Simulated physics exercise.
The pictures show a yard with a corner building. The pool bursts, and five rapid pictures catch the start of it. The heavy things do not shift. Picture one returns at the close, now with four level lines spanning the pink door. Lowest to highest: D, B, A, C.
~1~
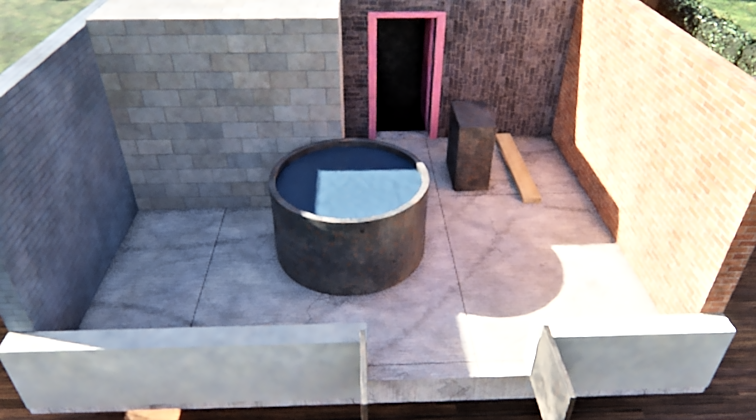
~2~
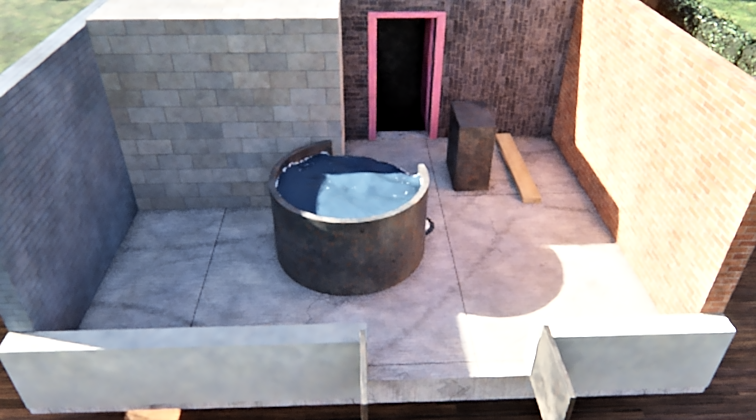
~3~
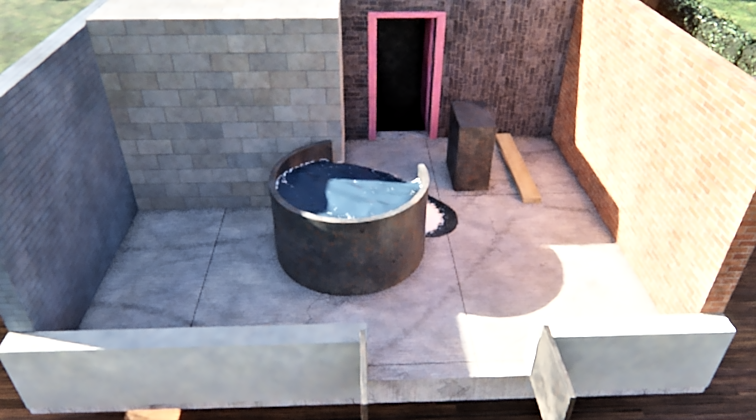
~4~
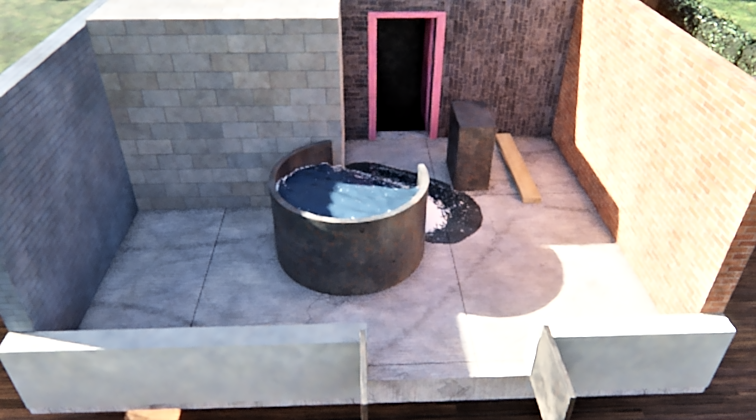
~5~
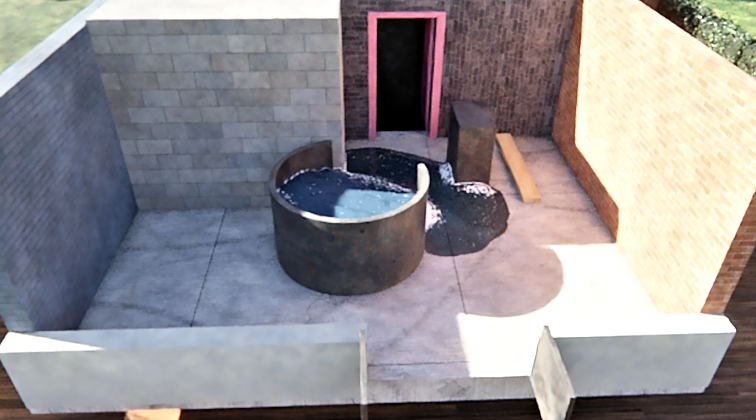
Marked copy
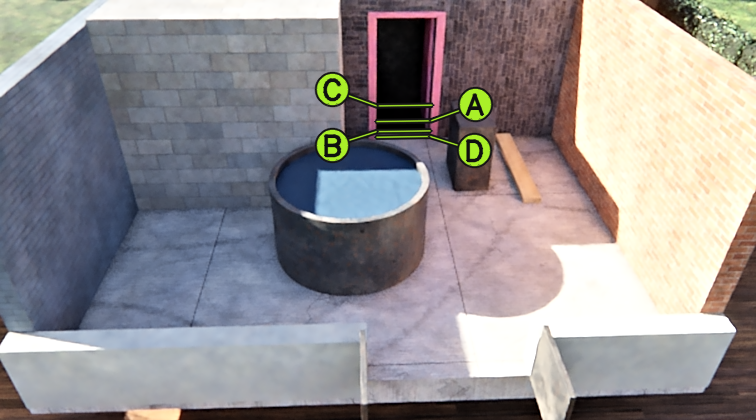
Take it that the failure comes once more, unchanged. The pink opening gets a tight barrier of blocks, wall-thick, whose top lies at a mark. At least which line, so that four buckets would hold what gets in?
The answer is mark C.
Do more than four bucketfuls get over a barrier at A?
Yes, it does.
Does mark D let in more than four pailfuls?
Yes, it does.
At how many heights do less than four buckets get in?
One of the four.
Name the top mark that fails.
A.
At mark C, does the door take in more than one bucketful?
No, it does not.
In lime, A at (403, 121); B at (403, 131); C at (404, 105); D at (403, 136); from the bottom up D, B, A, C.
Choosing A, about 13 bucketfuls get in.
Choosing B, dozens of bucketfuls pour in.
Choosing C, a splash gets over, under a bucket.
Choosing D, dozens of bucketfuls pour in.
